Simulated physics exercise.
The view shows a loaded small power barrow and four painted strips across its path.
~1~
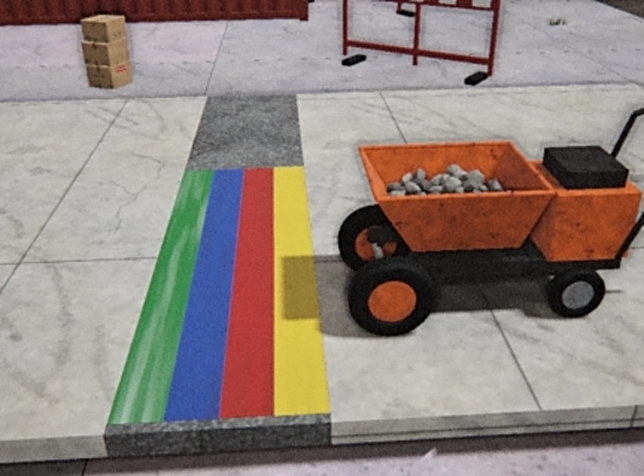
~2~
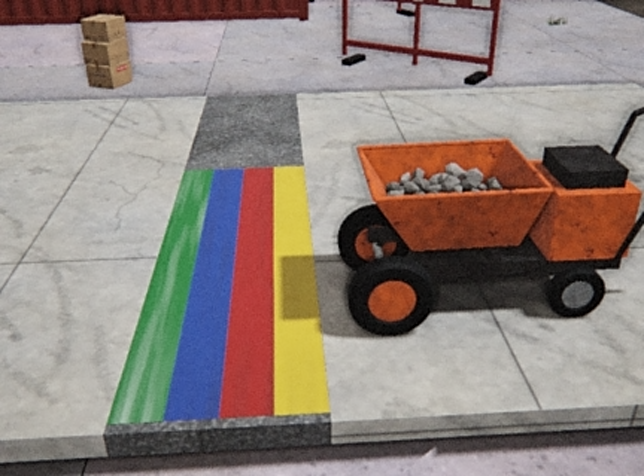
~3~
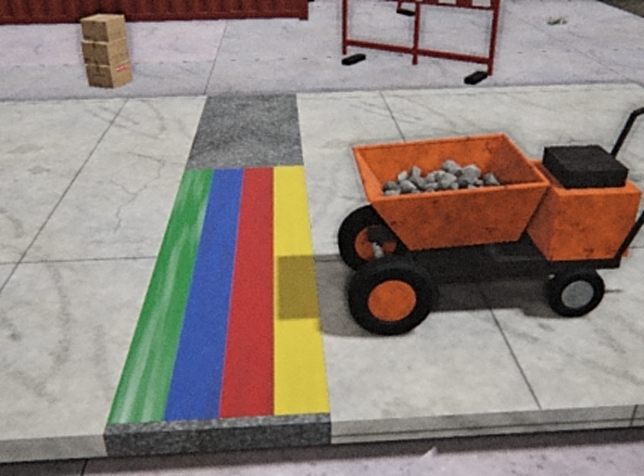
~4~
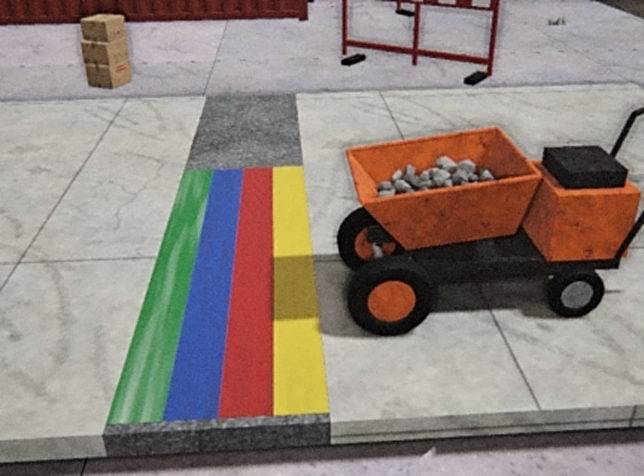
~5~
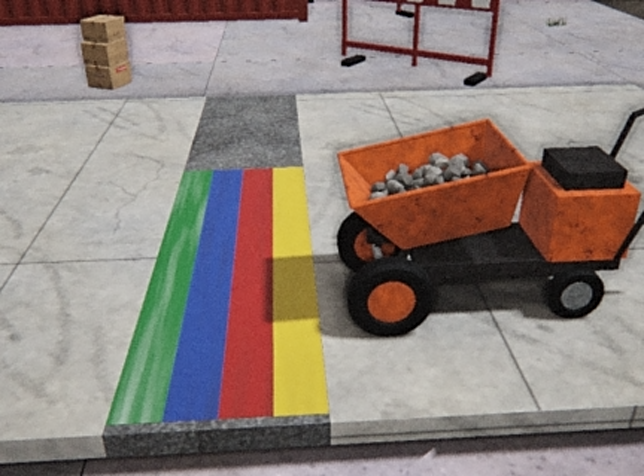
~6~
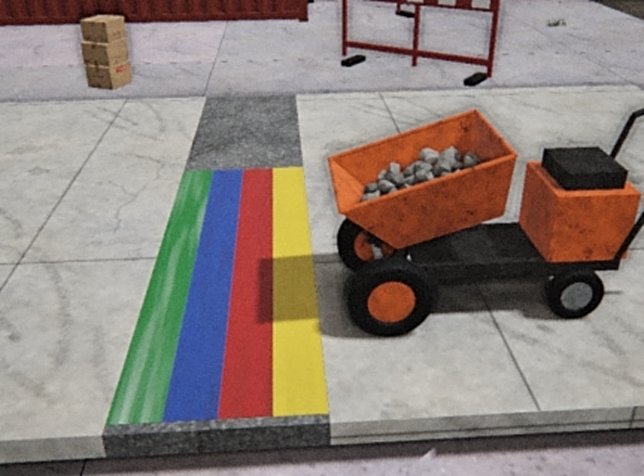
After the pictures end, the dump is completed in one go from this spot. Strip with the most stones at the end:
Red strip.
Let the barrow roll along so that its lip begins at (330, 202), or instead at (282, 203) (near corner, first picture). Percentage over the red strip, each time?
Position 1 near 10 %, position 2 near 0 %.
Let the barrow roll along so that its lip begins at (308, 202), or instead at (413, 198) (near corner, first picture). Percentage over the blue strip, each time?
30 % for the first, 20 % for the second.
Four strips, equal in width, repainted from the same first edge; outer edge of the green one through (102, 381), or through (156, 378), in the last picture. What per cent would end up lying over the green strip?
Roughly 10 per cent, then roughly 20 per cent.
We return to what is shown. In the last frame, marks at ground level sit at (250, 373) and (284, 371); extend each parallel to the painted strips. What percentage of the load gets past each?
About 70 percent, then about 90 percent.
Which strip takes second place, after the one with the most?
Rank two: That blue strip.
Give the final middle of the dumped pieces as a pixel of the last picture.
I'd place the middle at about (237, 303).
Soon after the last picture, skip tipped steeply; all in the skip.
A little later, skip tipped right over; nearly all in the skip; a stray few over the red strip.
Later still, skip tipped right over; about a quarter in the skip; a stray few over the yellow strip; about a third over the red strip; about a quarter over the blue strip; a small part over the green strip; a stray few off the paint.
By the end, skip tipped right over; a small part over the yellow strip; about half over the red strip; about a quarter over the blue strip; a small part over the green strip; a small part off the paint.
